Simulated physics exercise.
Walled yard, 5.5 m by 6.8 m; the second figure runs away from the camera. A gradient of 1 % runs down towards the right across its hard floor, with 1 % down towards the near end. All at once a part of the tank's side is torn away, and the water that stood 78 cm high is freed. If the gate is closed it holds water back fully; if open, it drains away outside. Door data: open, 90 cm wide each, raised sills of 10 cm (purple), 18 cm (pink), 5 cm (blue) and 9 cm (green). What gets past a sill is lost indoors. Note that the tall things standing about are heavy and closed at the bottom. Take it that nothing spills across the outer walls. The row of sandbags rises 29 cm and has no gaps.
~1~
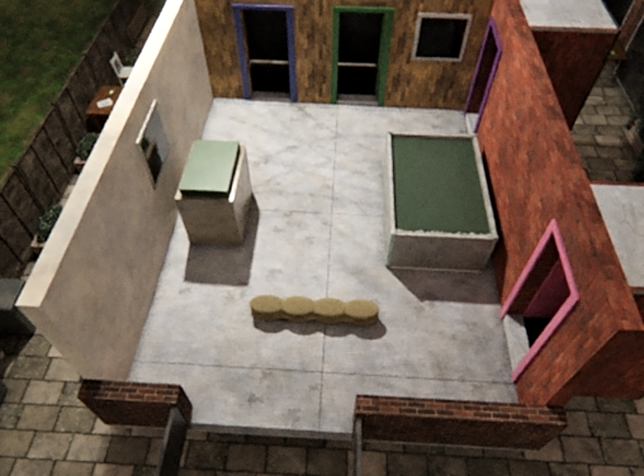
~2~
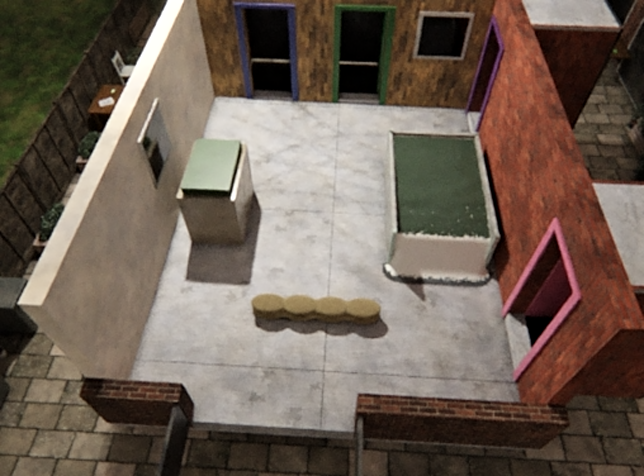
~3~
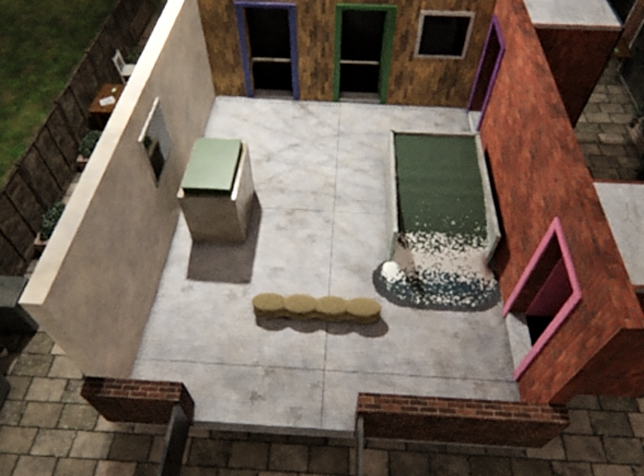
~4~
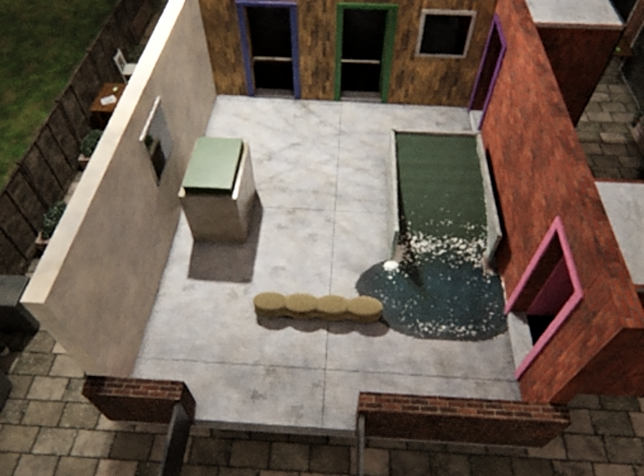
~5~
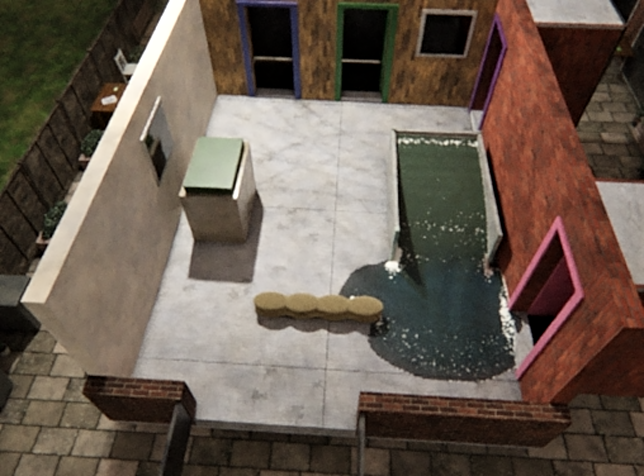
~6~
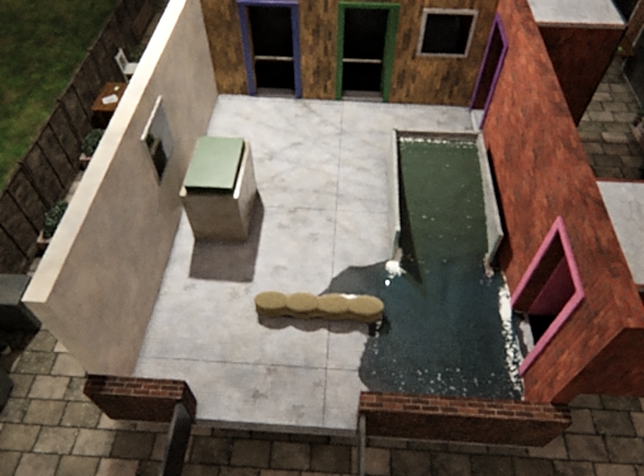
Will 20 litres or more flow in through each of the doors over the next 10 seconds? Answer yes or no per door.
Purple door: No, pink door: Yes, blue door: No, green door: No.
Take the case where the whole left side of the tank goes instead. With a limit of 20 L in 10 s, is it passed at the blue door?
Then blue exceeds it.
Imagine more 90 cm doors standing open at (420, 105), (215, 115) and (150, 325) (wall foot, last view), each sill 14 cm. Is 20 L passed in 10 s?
In sequence the answers are less than that, less than that and more than that.
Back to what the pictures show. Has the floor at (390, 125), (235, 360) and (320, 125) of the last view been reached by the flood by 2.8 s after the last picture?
Untouched, soaked, untouched.
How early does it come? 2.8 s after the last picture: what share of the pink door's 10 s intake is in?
Around 80 percent.
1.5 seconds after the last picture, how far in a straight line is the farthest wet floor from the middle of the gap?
That comes to near 4.6 m out.
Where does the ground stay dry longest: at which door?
The green door is last.
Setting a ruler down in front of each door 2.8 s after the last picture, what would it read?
Depths: Purple door 0 cm, pink door 28 cm, blue door 0 cm, green door 0 cm.
Then, 0.7 s after the last picture water covers 20 % of the floor and is deepest (59 cm) near (521, 422); purple door not reached, pink door 23 cm at the sill, 1 L in, blue door not reached, green door not reached.
Then, 1.5 s after the last picture water covers 35 % of the floor and is deepest (50 cm) near (507, 421); purple door not reached, pink door 29 cm at the sill, 18 L in, blue door not reached, green door not reached.
Then, 2.8 s after the last picture water covers 45 % of the floor and is deepest (34 cm) near (145, 336); purple door not reached, pink door 28 cm at the sill, 99 L in, blue door not reached, green door not reached.
Then, 5.3 s after the last picture water covers 65 % of the floor and is deepest (17 cm) near (204, 251); purple door 2 cm at the sill, 0 L in, pink door 13 cm at the sill, 121 L in, blue door not reached, green door not reached.
Then, 9.3 s after the last picture water covers 85 % of the floor and is deepest (9 cm) near (507, 421); purple door 3 cm at the sill, 0 L in, pink door 8 cm at the sill, 121 L in, blue door 3 cm at the sill, 1 L in, green door 6 cm at the sill, 0 L in.
